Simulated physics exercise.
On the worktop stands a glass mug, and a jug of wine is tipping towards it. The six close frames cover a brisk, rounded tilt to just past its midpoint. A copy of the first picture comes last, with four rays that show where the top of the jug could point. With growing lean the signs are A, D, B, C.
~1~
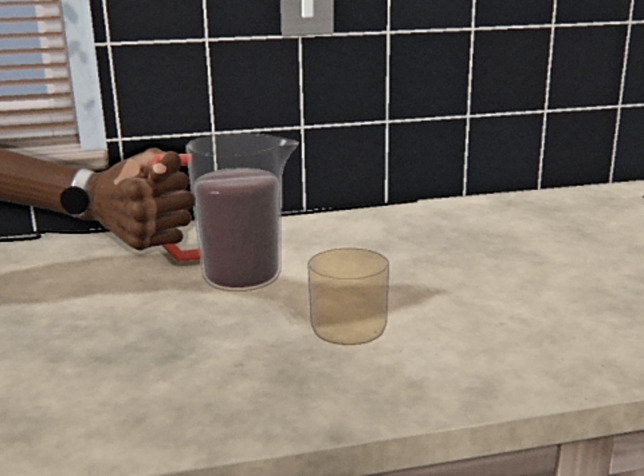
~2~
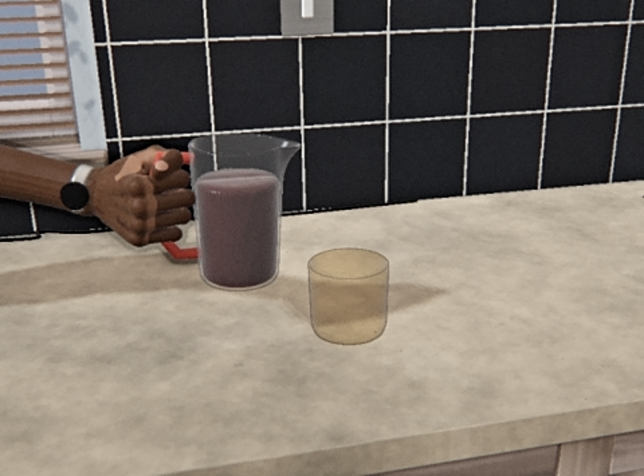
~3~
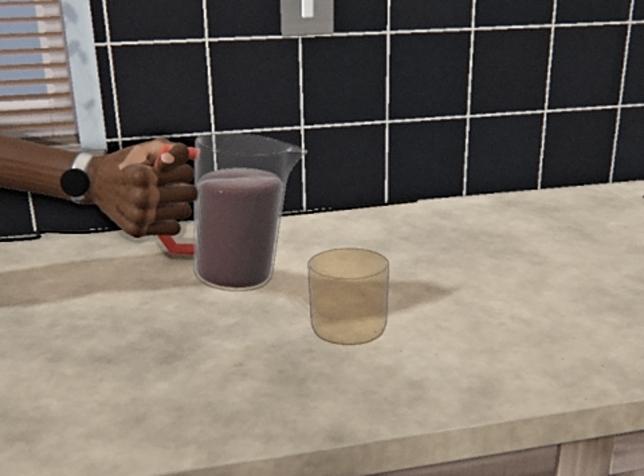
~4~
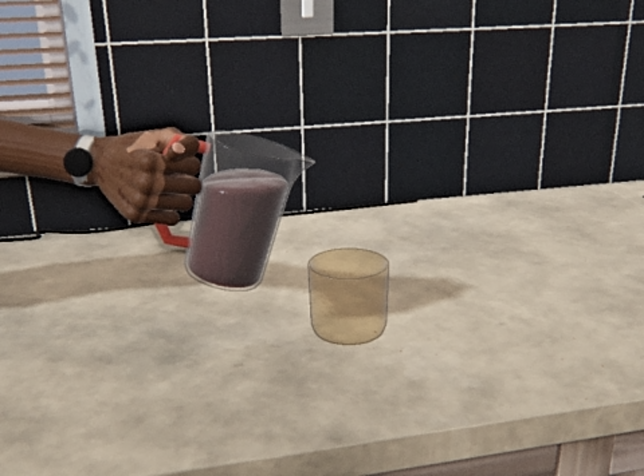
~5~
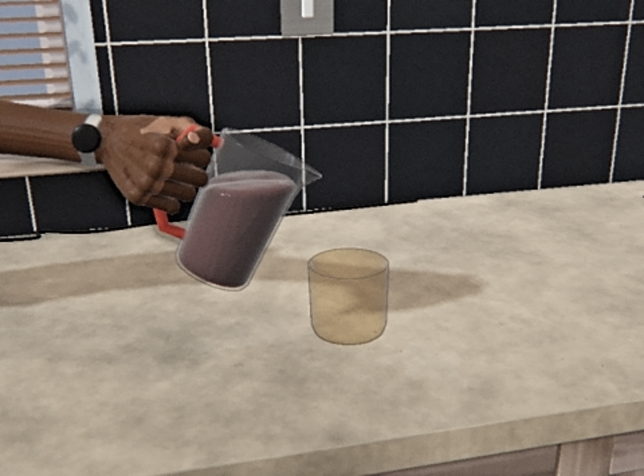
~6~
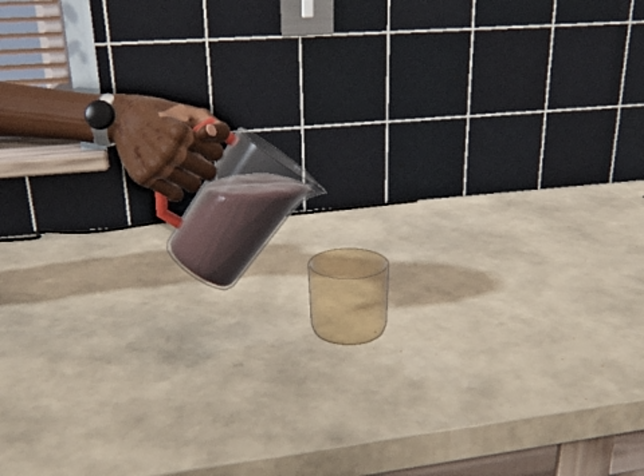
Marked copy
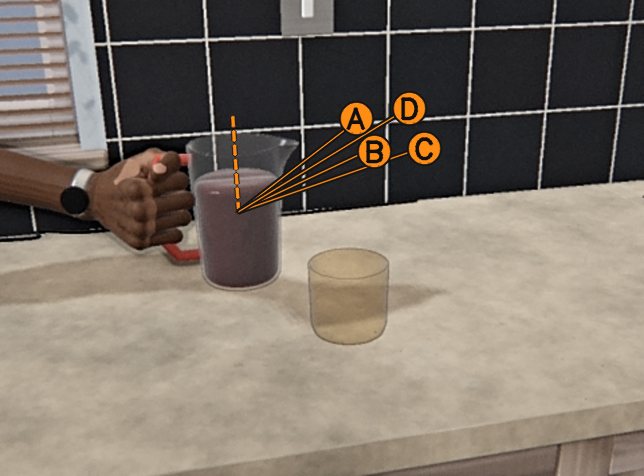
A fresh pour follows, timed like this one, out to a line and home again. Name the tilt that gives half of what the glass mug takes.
I would pick tilt B.
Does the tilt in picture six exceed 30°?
Yes, it does.
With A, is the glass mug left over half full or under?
Under half.
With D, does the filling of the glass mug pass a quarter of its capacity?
Yes, it does.
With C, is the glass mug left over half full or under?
Over half.
In orange, A at (344, 130); B at (357, 155); C at (407, 152); D at (394, 116).
If A is chosen, the glass mug ends with about 23 % of what it can hold.
If B is chosen, the glass mug ends with about 49 % of what it can hold.
If C is chosen, the glass mug ends with about 65 % of what it can hold.
If D is chosen, the glass mug ends with about 34 % of what it can hold.
